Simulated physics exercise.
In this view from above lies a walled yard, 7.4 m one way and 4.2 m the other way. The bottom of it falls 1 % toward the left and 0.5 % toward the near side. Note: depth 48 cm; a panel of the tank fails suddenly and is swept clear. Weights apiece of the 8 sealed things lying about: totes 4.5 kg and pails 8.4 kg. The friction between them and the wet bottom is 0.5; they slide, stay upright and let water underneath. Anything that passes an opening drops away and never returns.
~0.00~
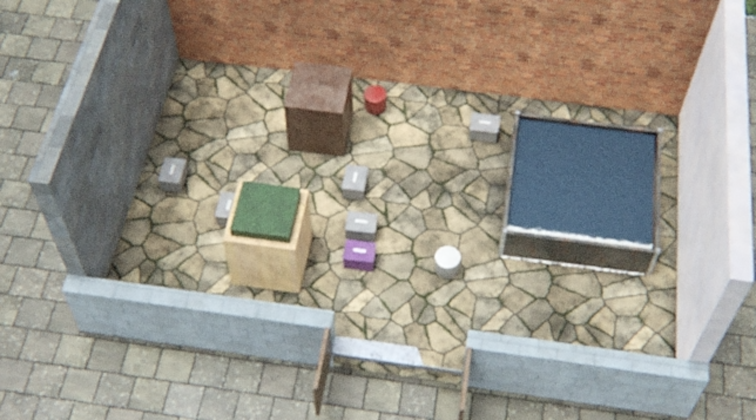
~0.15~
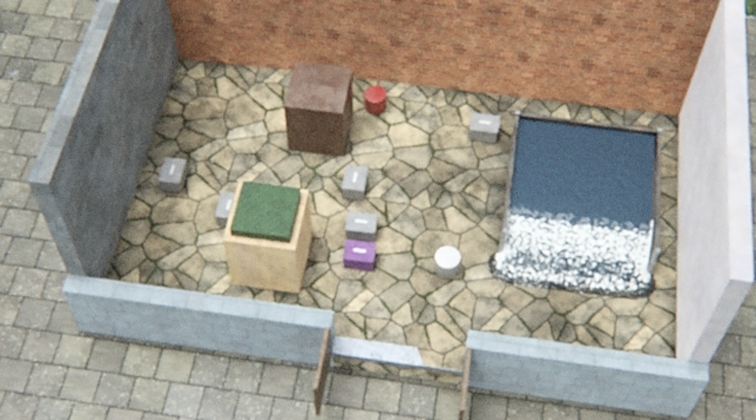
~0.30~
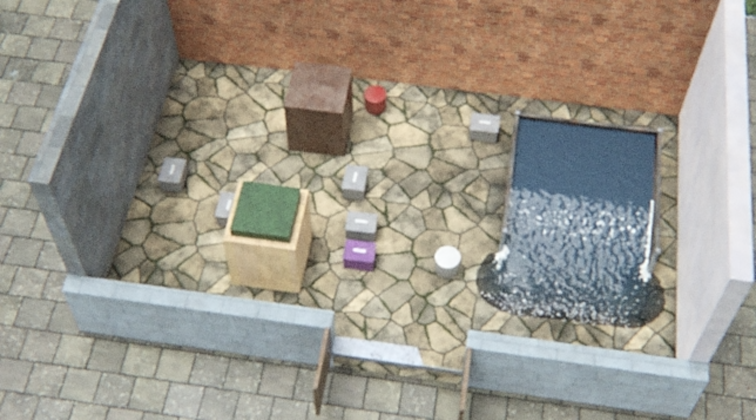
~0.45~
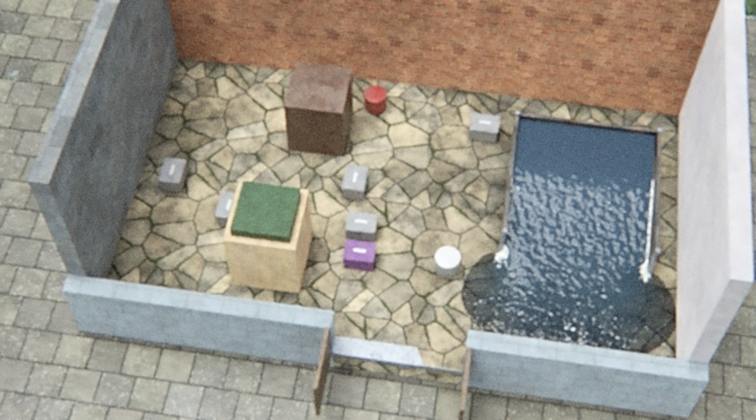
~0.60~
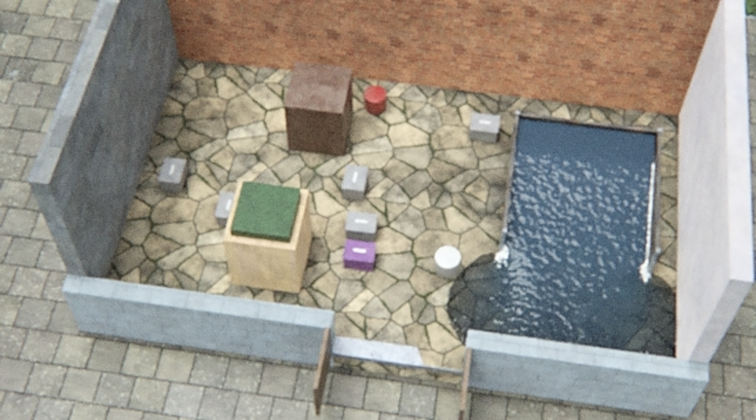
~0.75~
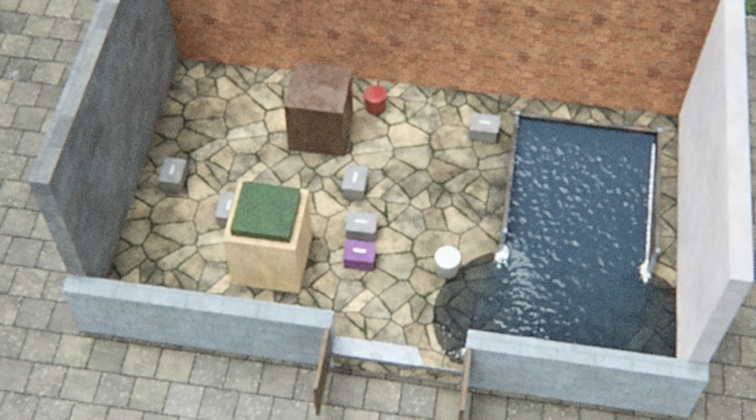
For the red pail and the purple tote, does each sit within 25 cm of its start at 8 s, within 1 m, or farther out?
At that moment the red pail is within 25 cm, the purple tote is farther out than 1 m.
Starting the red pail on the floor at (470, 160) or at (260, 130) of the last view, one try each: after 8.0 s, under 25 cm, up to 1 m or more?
Try one, it keeps its spot; try two, it keeps its spot.
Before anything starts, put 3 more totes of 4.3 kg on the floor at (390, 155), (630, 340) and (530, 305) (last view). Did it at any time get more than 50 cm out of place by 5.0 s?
Taking them in the order given: Falls short, exceeds it and exceeds it.
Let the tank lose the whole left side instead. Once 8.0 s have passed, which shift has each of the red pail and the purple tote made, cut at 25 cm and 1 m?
Then the red pail goes a great distance and the purple tote goes a great distance.
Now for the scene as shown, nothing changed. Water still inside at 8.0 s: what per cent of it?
Somewhere near 84 percent, give or take.
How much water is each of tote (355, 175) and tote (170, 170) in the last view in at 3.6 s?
Some 3 cm at the first, some 0 cm at the second.
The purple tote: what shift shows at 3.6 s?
Around 80 centimetres.
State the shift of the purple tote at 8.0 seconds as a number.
400 centimetres.
After 1.6 s the red pail is near (375, 94), 0.0 m from its start, aground; the purple tote is near (360, 251), 0.0 m from its start, aground; 0 of 8 are out; 0 afloat.
After 3.6 s the red pail is near (375, 94), 0.0 m from its start, aground; the purple tote is near (327, 206), 0.8 m from its start, afloat; 0 of 8 are out; 2 afloat.
After 5.6 s the red pail is near (375, 94), 0.0 m from its start, aground; the purple tote is near (214, 144), 2.7 m from its start, aground; 0 of 8 are out; 2 afloat.
After 8.0 s the red pail is near (370, 94), 0.1 m from its start, aground; the purple tote is near (192, 72), 3.9 m from its start, afloat; 0 of 8 are out; 4 afloat.
